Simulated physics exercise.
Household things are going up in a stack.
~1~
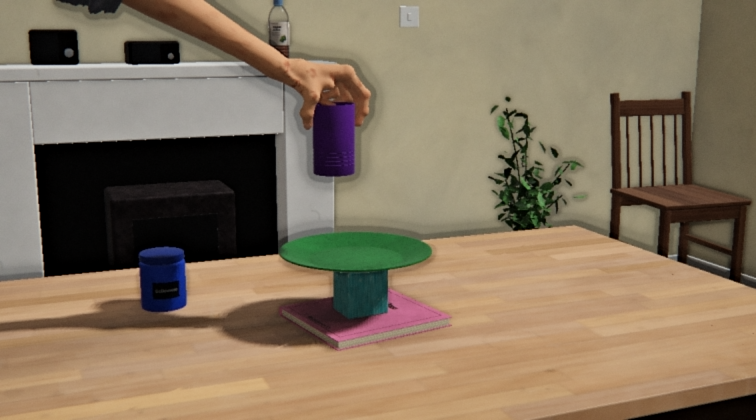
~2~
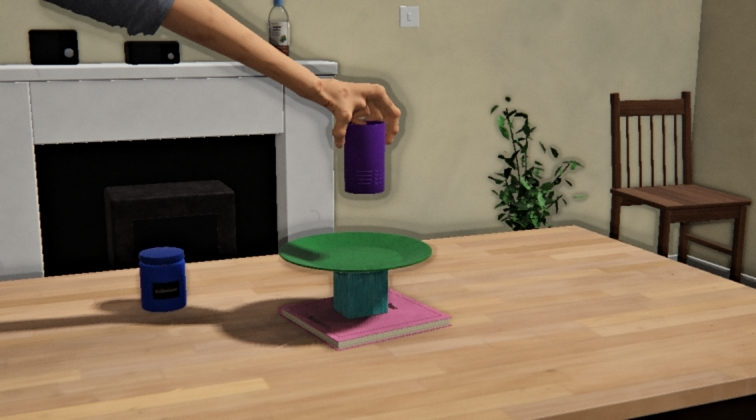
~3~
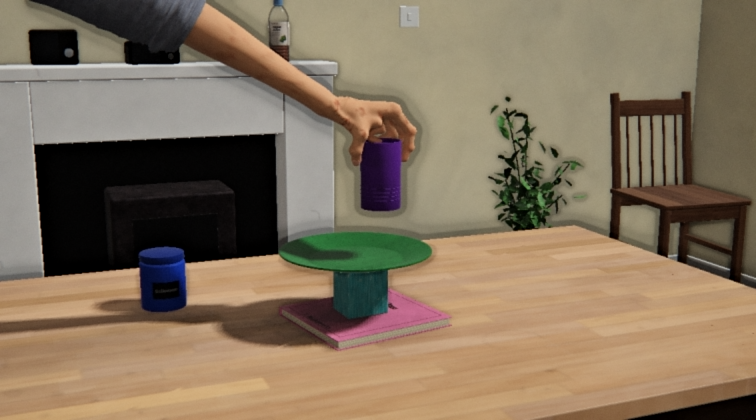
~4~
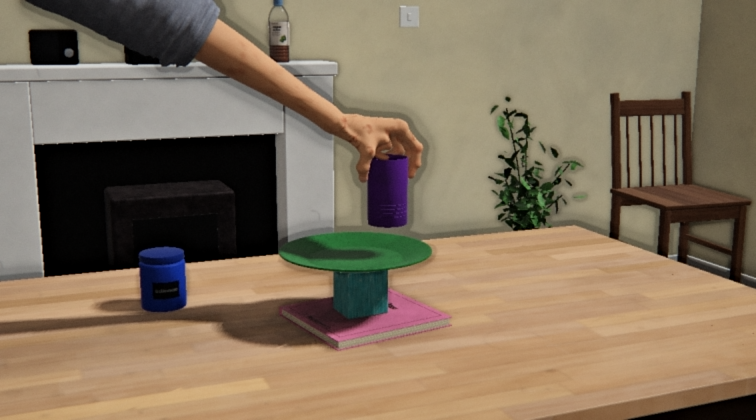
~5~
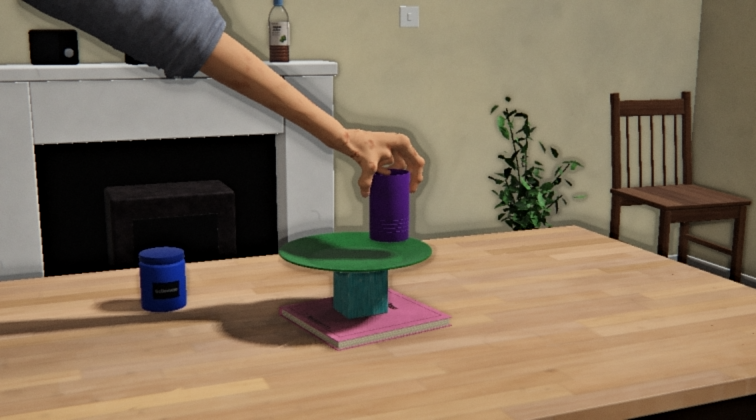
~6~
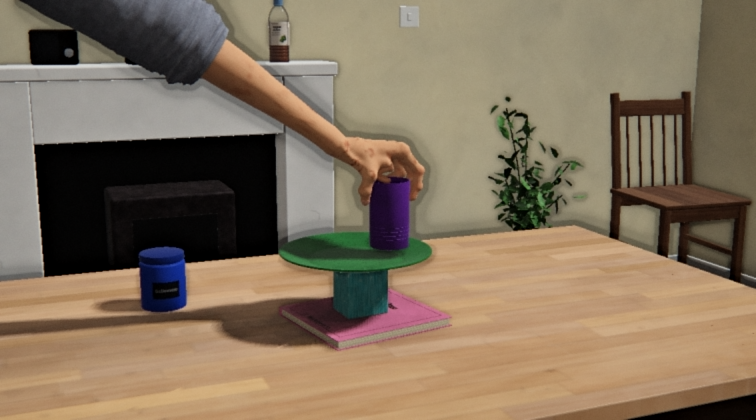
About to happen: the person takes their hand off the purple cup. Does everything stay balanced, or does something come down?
It all stays balanced.
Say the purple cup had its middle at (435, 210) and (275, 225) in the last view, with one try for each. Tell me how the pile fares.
It caves in the first time and caves in the second time.
Then, 0.60 s later than the last frame, all is still.
Then, 1.60 s later than the last frame, purple cup resting near (389, 214).
When it is over, all 5 as before. End places, in pixels of the last picture, purple cup near (389, 214). The pile stays up.
